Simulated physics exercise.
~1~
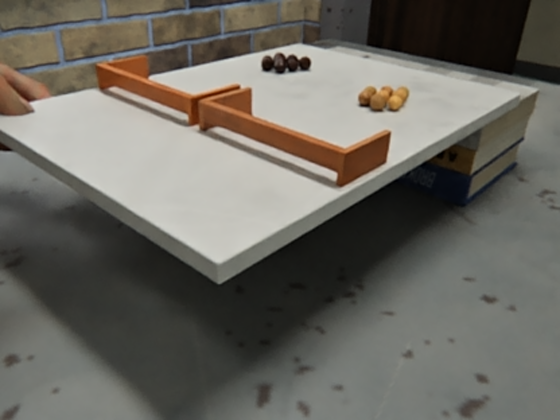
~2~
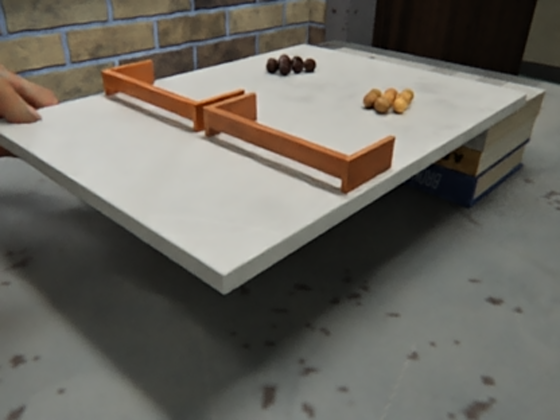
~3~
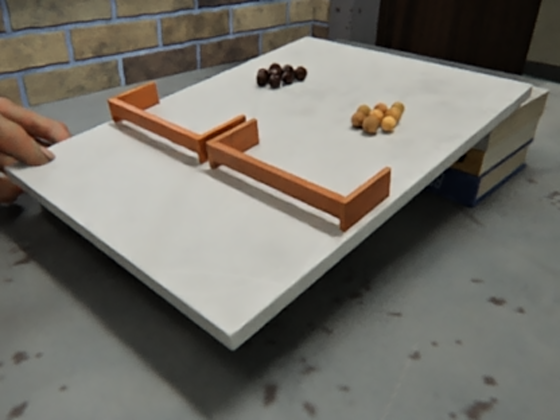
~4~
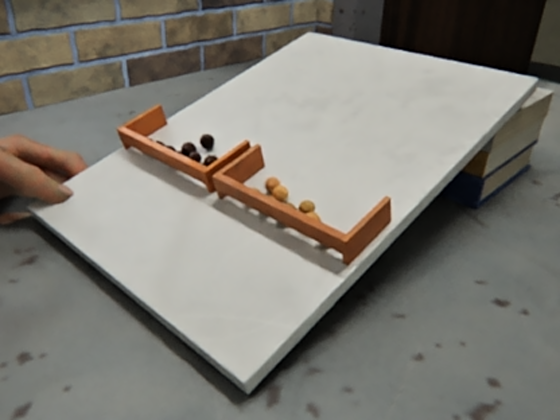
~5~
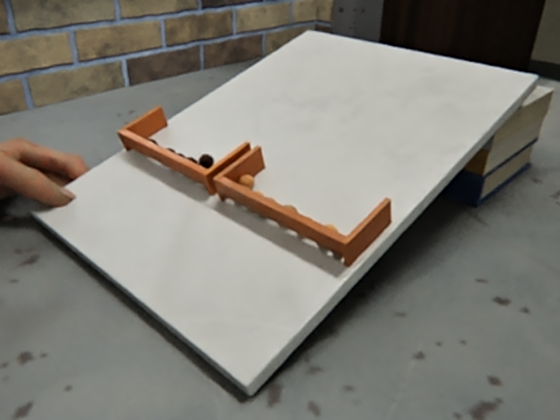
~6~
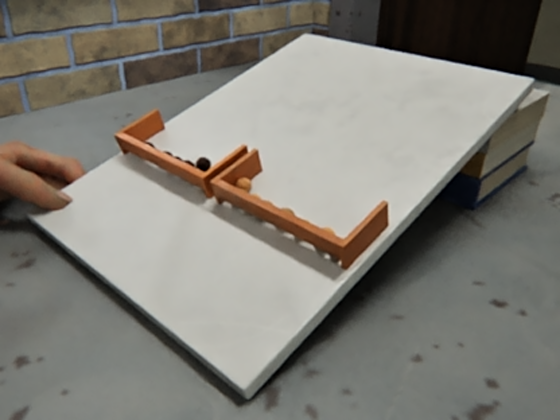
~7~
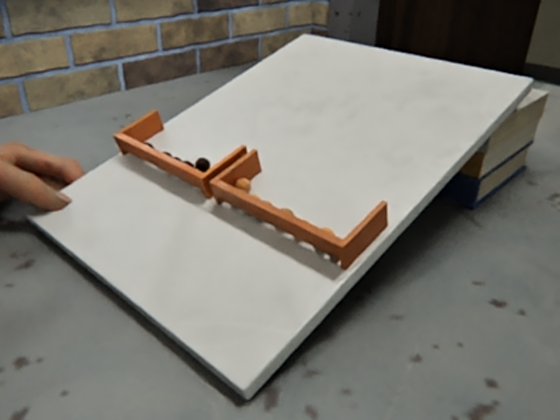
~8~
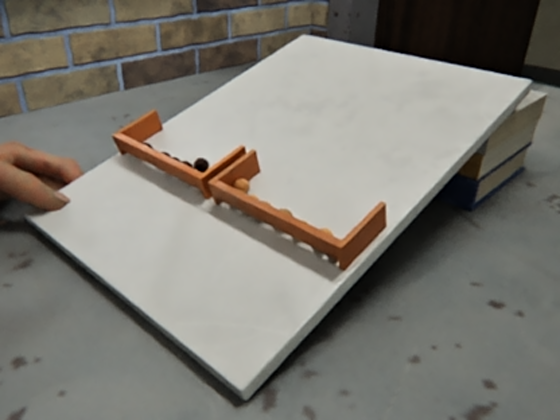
A white board slopes across a gray, speckled tabletop, seen from above at one side, with a brick wall behind and a small stack of books under its far right end. Two orange strips with raised ends stand on it, while a cluster of dark brown balls sits beyond the left one and a cluster of tan balls beyond the right. A hand at the left edge lowers the near end, and the board tilts more steeply. Both clusters roll down toward the strips and spread out along them. Finally, the board rests still, with each group held behind its own strip.
